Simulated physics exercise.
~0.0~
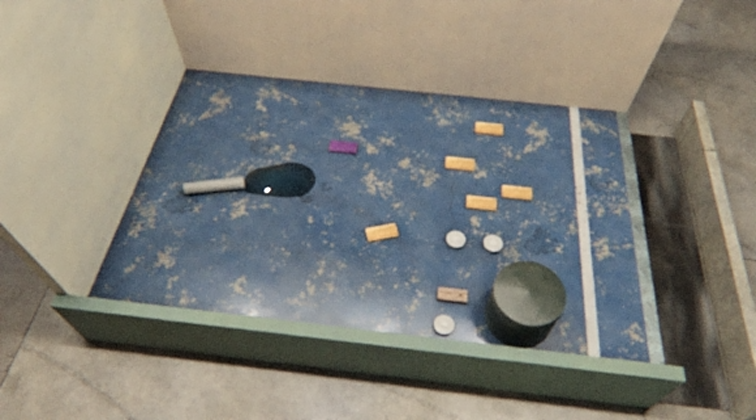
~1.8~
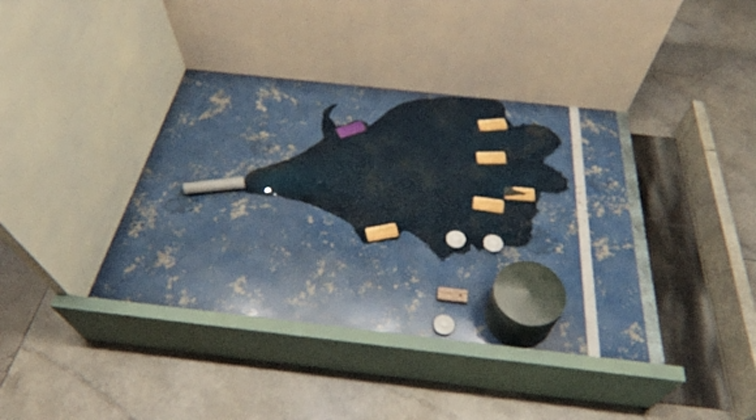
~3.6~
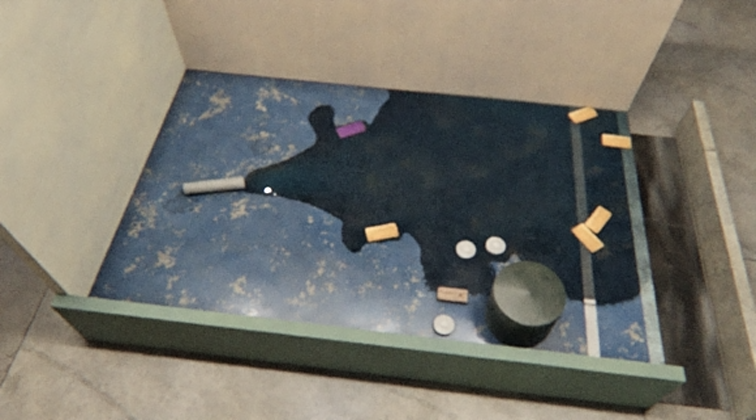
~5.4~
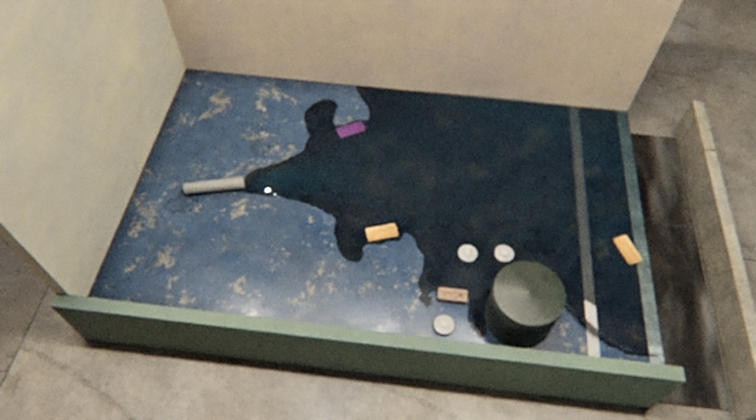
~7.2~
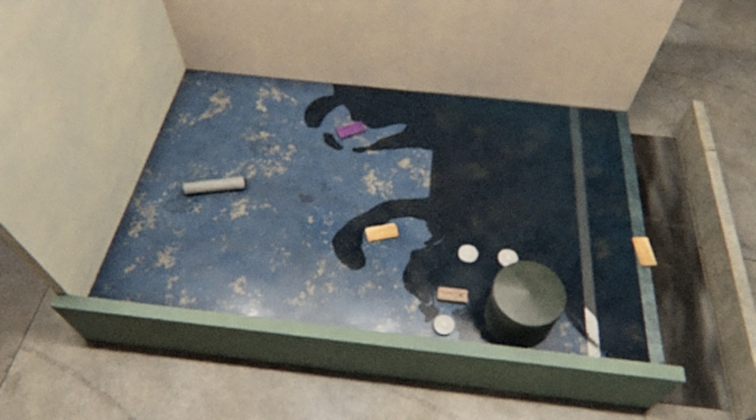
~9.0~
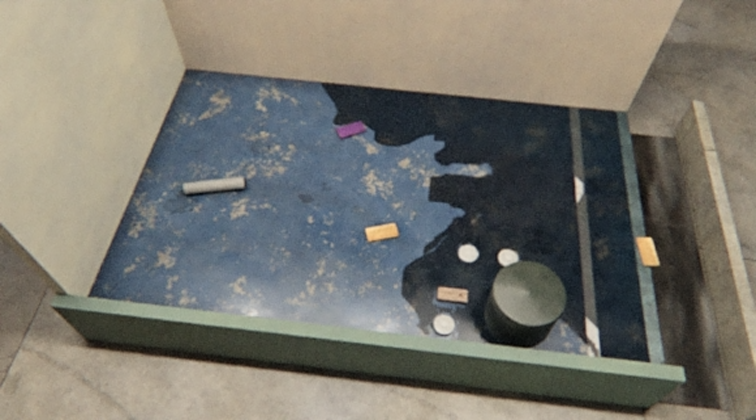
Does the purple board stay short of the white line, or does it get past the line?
The purple board stays short of the white line. It shifts only a little and then rests on the left side of the line.
Dark water spreads across a blue floor, carrying four orange blocks rightward past a white line.
